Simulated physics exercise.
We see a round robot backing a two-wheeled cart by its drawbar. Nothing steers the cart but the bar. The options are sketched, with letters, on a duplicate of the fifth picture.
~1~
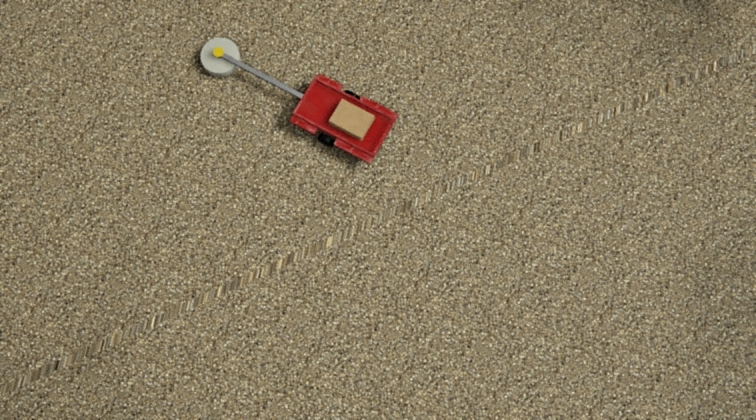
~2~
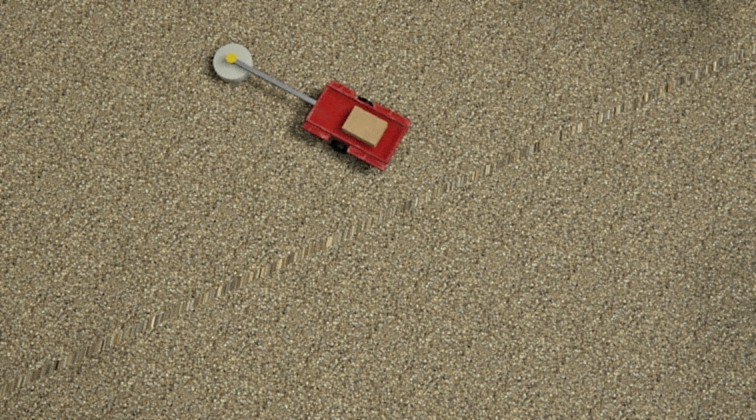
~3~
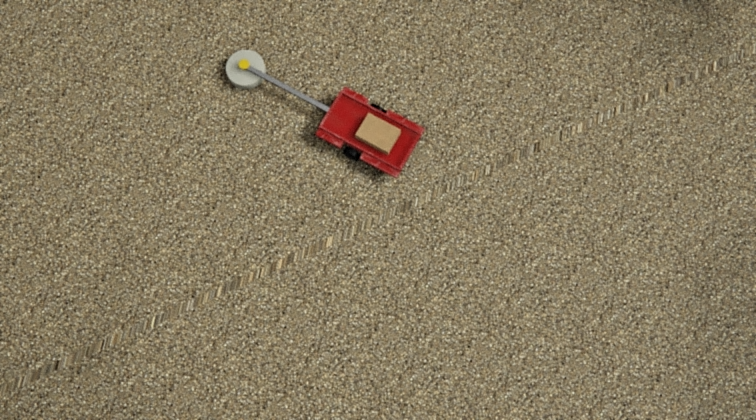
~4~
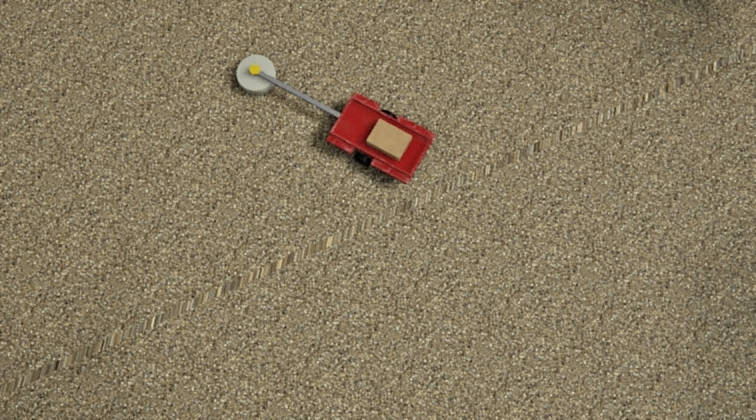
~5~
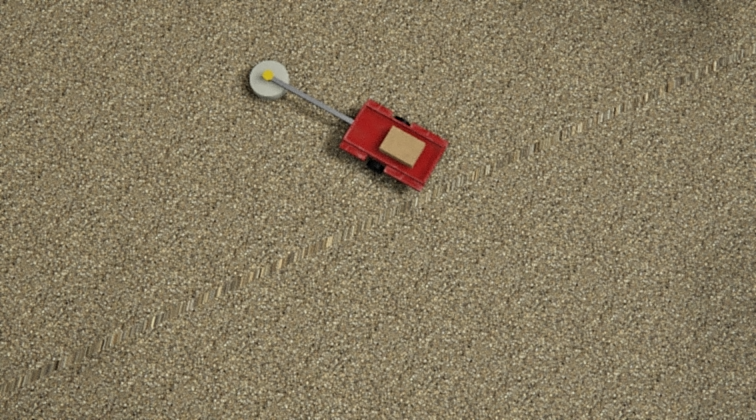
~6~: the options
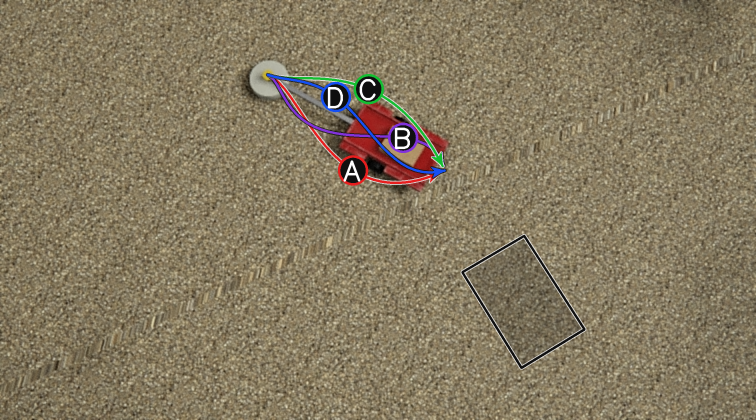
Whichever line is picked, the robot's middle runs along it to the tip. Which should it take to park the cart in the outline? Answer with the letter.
The robot should drive C.
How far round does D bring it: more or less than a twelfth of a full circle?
It turns less than that.
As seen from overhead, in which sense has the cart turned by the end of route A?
It turns anticlockwise.
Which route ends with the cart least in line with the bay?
A is the worst.
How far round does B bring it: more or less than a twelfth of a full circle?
It turns less than that.
On the marked copy, A from (268, 75) via (336, 157) to (440, 173); B from (268, 75) via (343, 134) to (444, 166); C from (268, 75) via (369, 89) to (443, 166); D from (268, 75) via (357, 117) to (445, 171); the bay at (523, 301).
With C. Early on, robot (344, 86), cart (445, 183).
Further on, robot (408, 120), cart (488, 241).
At the end, robot (444, 174), cart (524, 301); the cart stands in the bay.
As for the rest, A leaves the cart at (595, 171), out of the bay; B leaves the cart at (590, 216), out of the bay; D leaves the cart at (571, 257), out of the bay.
